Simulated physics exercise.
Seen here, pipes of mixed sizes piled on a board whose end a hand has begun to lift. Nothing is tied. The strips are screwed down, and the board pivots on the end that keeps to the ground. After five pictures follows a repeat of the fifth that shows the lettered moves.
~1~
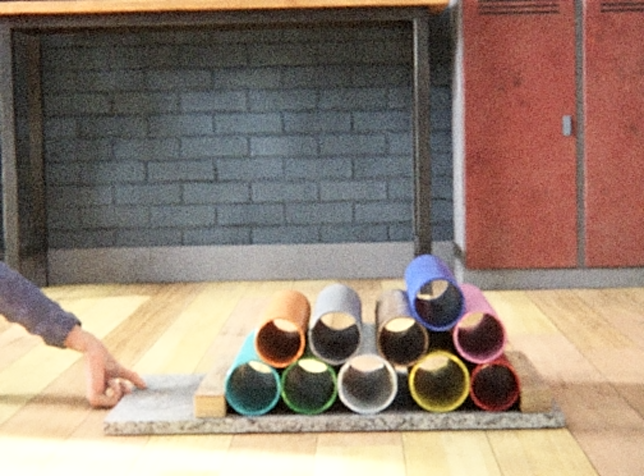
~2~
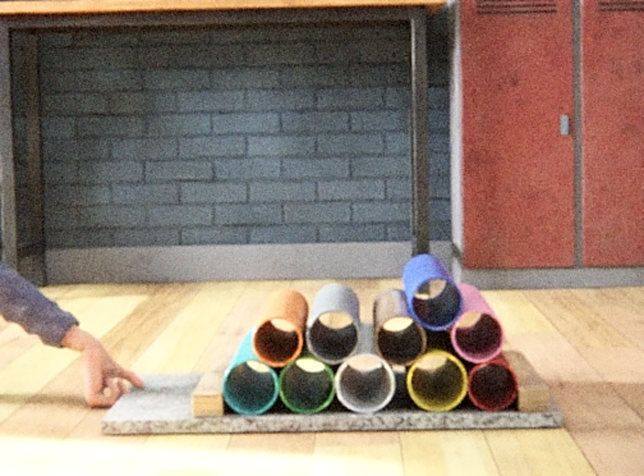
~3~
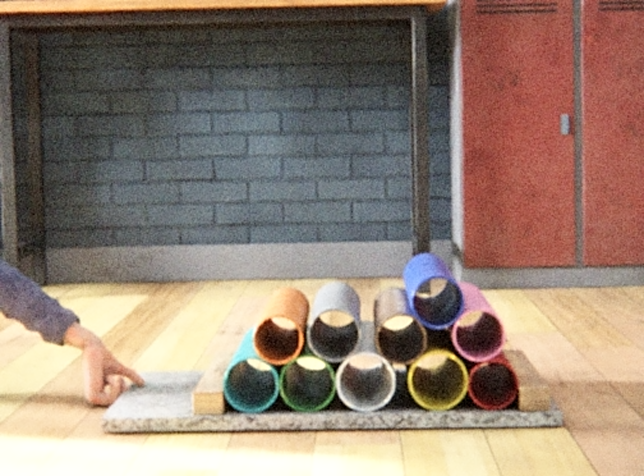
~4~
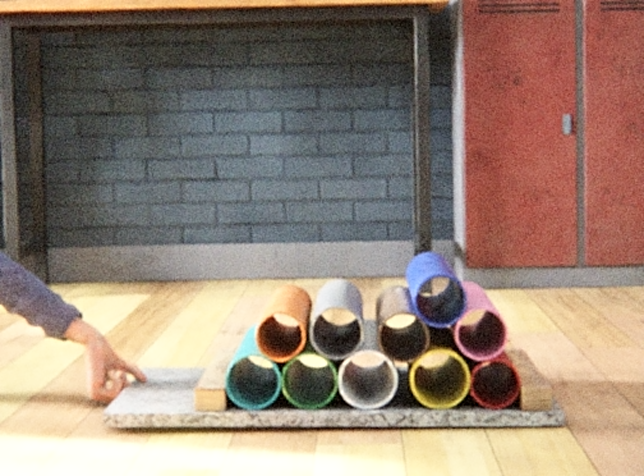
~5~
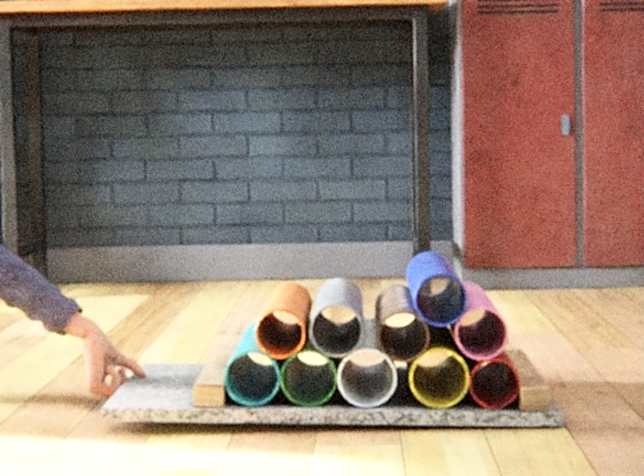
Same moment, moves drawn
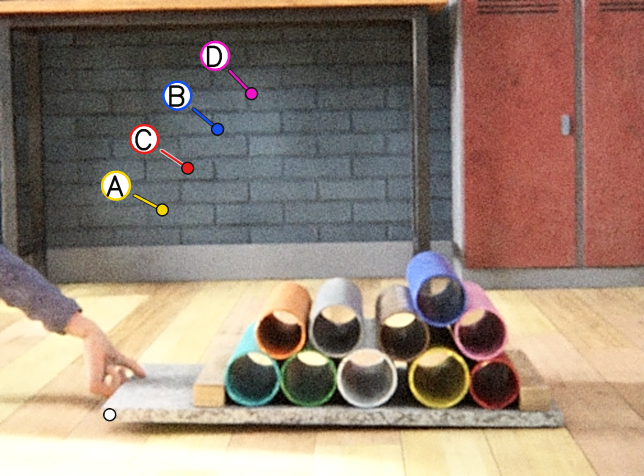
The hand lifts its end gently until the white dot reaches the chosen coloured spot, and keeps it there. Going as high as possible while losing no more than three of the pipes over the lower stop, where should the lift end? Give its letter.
No higher than A.
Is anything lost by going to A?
At A: Yes.
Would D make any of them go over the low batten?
At D: Yes.
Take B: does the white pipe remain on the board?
The white pipe: Yes.
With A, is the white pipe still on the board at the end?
Yes, with A.
On the marked copy, A at (162, 210); B at (217, 129); C at (188, 168); D at (251, 93); the white dot at (110, 415).
Taking A. A third of the way, board at 17°.
Two thirds of the way, board at 29°.
When it is over, board at 29°, two over the low batten (pink, blue).
As for the rest, B five over the low batten; C five over the low batten; D five over the low batten.
